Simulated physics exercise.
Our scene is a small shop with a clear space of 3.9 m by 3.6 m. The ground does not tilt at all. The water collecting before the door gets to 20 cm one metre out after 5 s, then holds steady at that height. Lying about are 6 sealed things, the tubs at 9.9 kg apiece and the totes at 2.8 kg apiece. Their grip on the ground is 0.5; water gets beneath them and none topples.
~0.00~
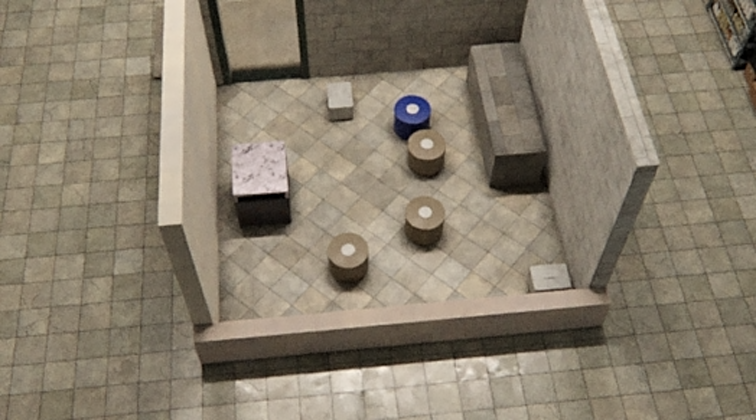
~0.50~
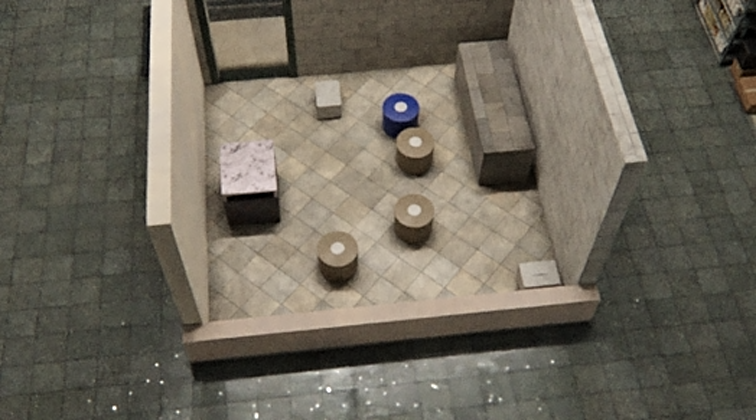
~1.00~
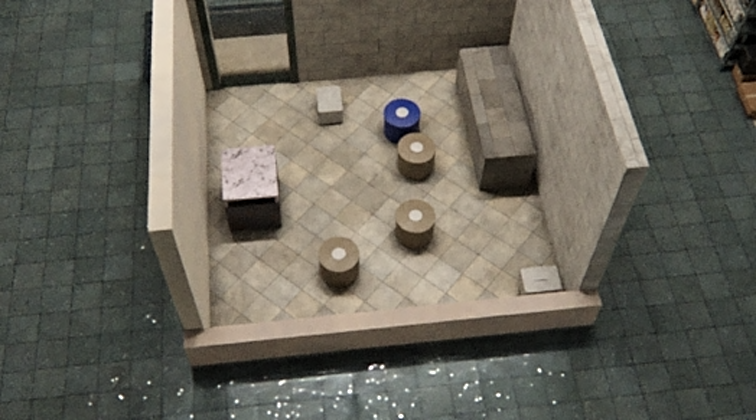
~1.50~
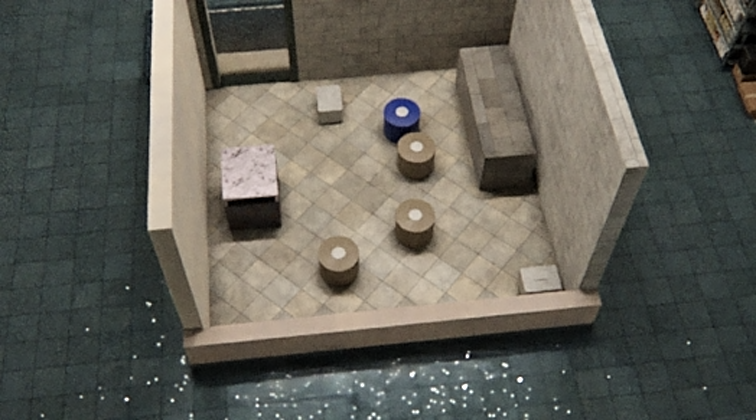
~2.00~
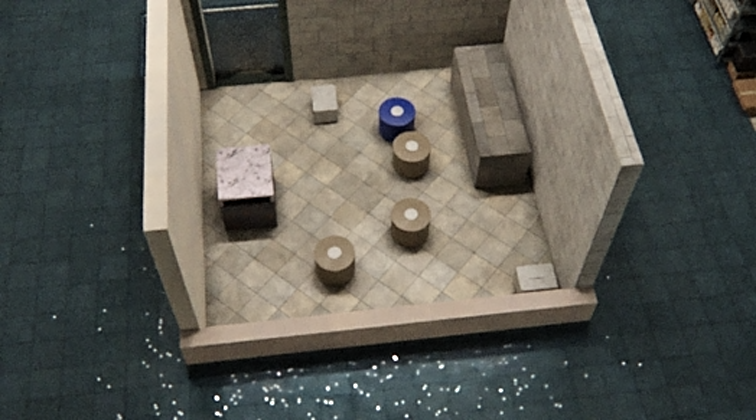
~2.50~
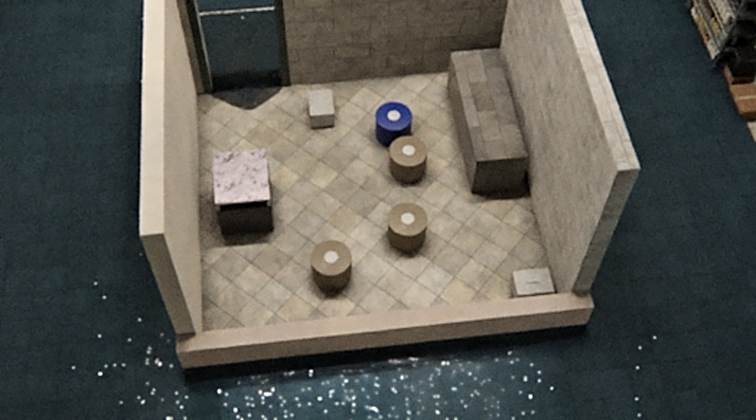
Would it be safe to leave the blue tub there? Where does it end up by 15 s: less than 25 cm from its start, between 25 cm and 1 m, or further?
It stays about where it started.
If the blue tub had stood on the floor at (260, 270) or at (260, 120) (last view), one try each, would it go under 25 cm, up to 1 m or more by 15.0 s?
In that order: It moves a short way; it ends far away.
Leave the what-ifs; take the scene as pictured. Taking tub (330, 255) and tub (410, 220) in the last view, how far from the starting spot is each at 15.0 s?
They've ended up 120 cm and 140 cm away, in that order.
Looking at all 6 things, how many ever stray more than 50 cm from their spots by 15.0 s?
It adds up to 4.
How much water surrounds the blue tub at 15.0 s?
I'd put it at about 5 cm.
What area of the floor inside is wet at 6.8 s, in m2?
8.5 m2.
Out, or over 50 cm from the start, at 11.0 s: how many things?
I make it 3.
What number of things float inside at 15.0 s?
Total: 4.
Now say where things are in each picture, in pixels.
In the first frame, the blue tub at (413, 109) rests on the ground; 0.0 m2 under water; 0 of 6 have shifted.
In the second frame, the blue tub at (401, 107) rests on the ground; water covers 0.0 m2; 0 of 6 have shifted.
In the third frame, the blue tub at (402, 113), on the bottom; water covers 0.0 m2; 0 of 6 have shifted.
In the fourth frame, the blue tub at (402, 112), on the bottom; water covers 0.0 m2; 0 of 6 have shifted.
In the fifth frame, the blue tub at (397, 111), on the bottom; water covers 0.0 m2; 0 of 6 have shifted.
In the sixth frame, the blue tub at (394, 116) rests on the ground; water covers 0.2 m2; 0 of 6 have shifted.
After 3.5 s the blue tub is near (394, 116), 0.0 m from its start, aground; 0 afloat.
After 6.8 s the blue tub is near (394, 116), 0.0 m from its start, aground; 0 afloat.
After 11.0 s the blue tub is near (394, 116), 0.0 m from its start, aground; 2 afloat.
After 15.0 s the blue tub is near (393, 116), 0.0 m from its start, aground; 4 afloat.
